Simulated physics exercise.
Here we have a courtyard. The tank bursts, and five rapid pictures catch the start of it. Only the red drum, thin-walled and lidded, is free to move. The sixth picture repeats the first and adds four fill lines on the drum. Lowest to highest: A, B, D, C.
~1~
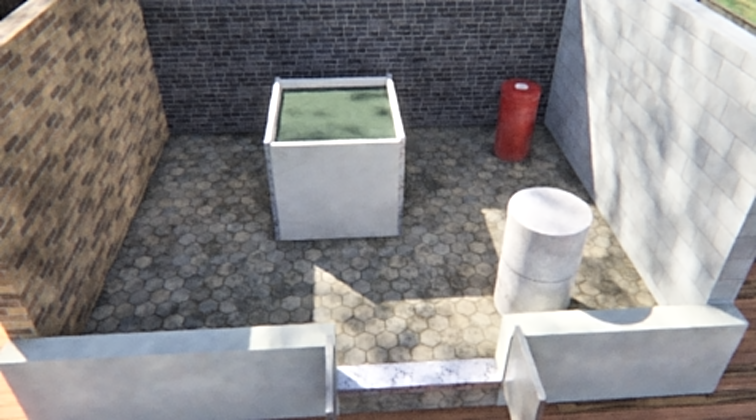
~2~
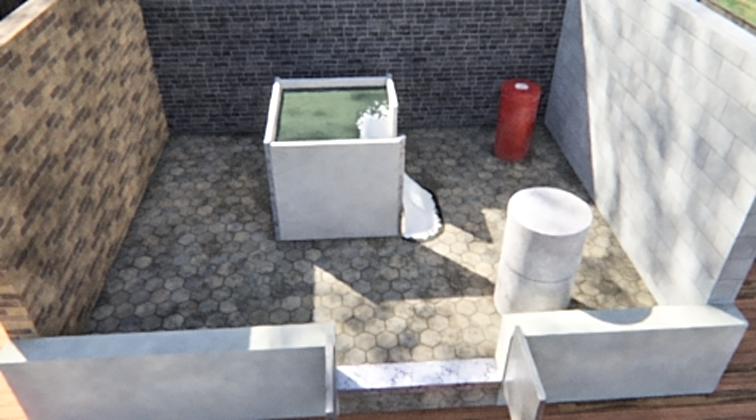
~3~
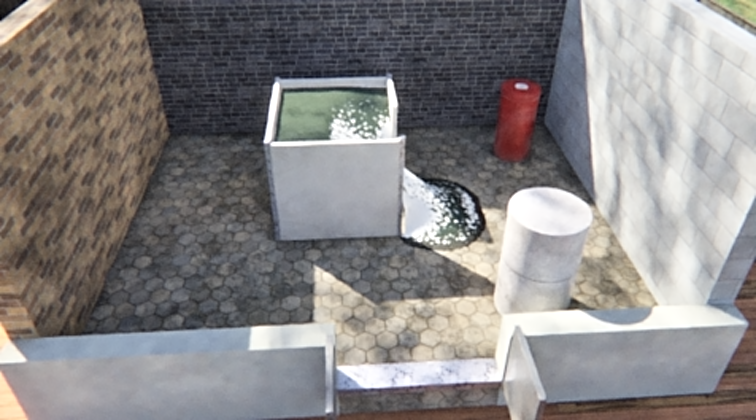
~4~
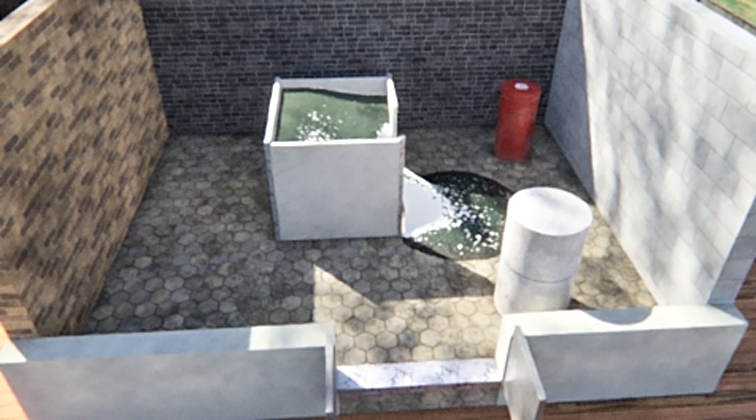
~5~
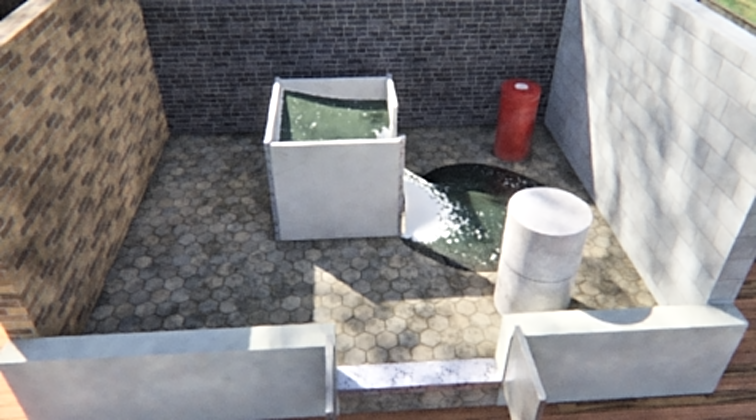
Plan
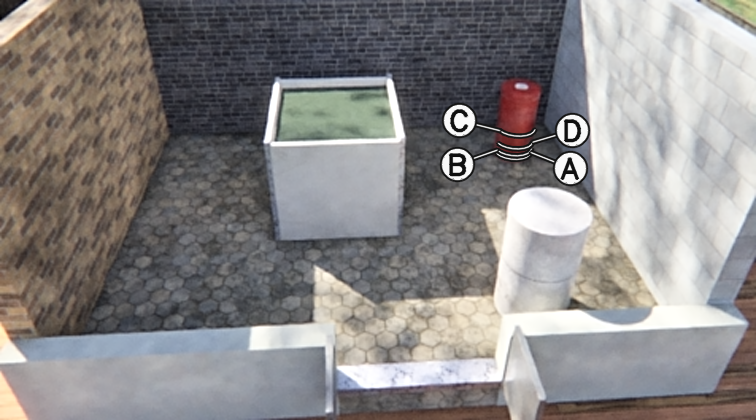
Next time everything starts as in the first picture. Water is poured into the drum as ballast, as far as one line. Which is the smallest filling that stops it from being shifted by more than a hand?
I would pick mark C.
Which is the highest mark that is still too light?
D it is.
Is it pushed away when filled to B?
Yes, it does.
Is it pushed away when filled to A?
Yes, that goes wrong.
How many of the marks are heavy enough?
One of them.
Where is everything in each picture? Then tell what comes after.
Lid of the red drum at (521, 87); tank full, its middle at (335, 114); open gate at (419, 323), in the first picture.
In the second picture, 2 % of the ground under water, its edge towards the drum at (428, 195).
In the third picture, 5 % of the ground under water, its edge towards the drum at (440, 182).
In the fourth picture, 9 % of the ground under water, its edge towards the drum at (438, 176).
Lid of the red drum at (521, 87); 14 % of the ground under water, its edge towards the drum at (438, 176), in the fifth picture.
In white, A at (516, 159); B at (517, 155); C at (520, 136); D at (518, 148); from the bottom up A, B, D, C.
If A is chosen, it is pushed about 9 times its own width away.
If B is chosen, it is pushed about 7 times its own width away.
If C is chosen, it does not move.
If D is chosen, it is pushed about twice its own width away.
